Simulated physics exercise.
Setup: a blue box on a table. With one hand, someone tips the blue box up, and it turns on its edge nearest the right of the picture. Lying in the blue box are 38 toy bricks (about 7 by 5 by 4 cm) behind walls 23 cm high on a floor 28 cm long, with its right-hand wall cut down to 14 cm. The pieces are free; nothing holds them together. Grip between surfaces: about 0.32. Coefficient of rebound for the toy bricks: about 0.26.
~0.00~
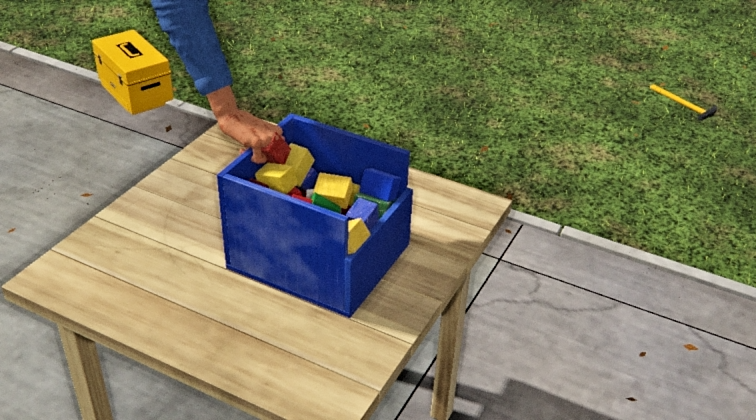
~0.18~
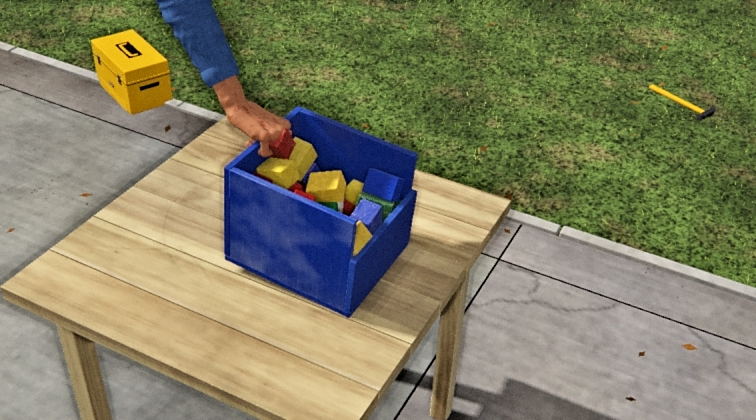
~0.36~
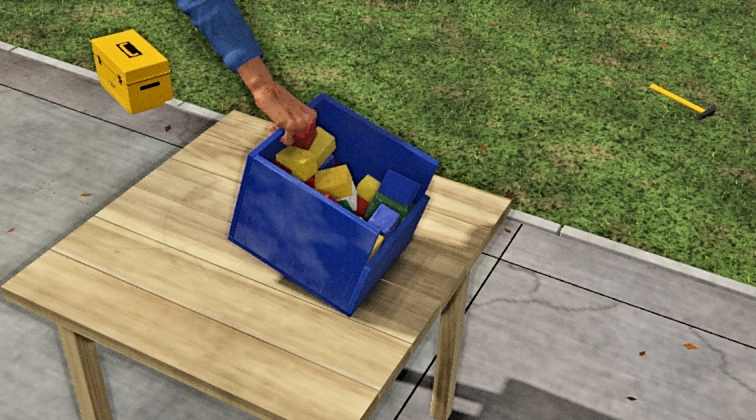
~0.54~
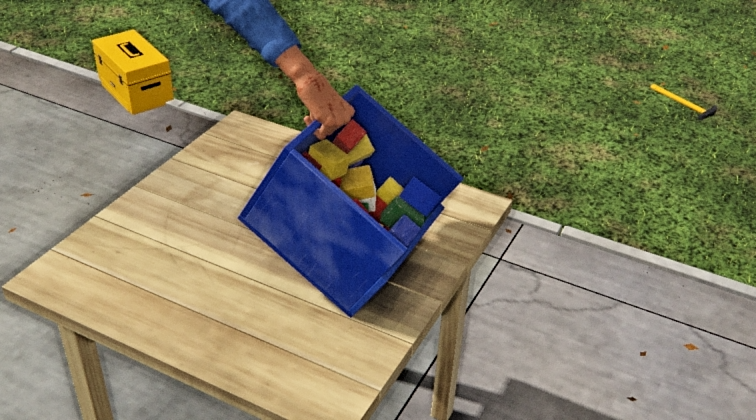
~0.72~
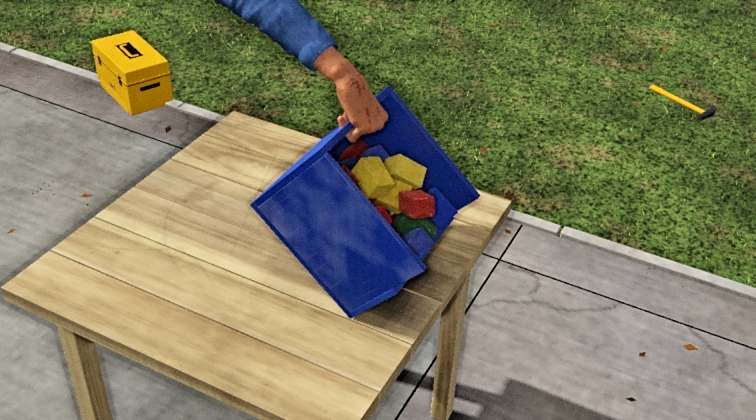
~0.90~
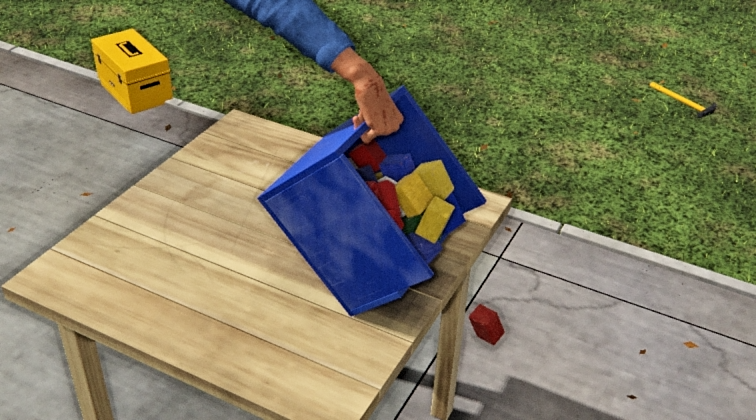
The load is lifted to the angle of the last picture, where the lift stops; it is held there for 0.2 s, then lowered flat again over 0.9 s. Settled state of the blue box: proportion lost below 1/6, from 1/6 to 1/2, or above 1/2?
Below 1/6.
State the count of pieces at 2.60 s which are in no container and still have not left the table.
Tally: Some 0.
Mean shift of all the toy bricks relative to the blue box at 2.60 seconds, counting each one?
About 4 cm to the right.
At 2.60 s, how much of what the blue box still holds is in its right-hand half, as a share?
Around 60 per cent.
After 1.17 s, tilt 45°; the blue box is down by 2 of 38.
After 1.51 s, tilt 26°; the blue box is down by 2 of 38.
After 1.99 s, tilt 0°; the blue box is down by 2 of 38.
Outcome (at 2.60 s), the blue box is down by 2 of 38. Asked share, 2 of 38, 5 per cent.
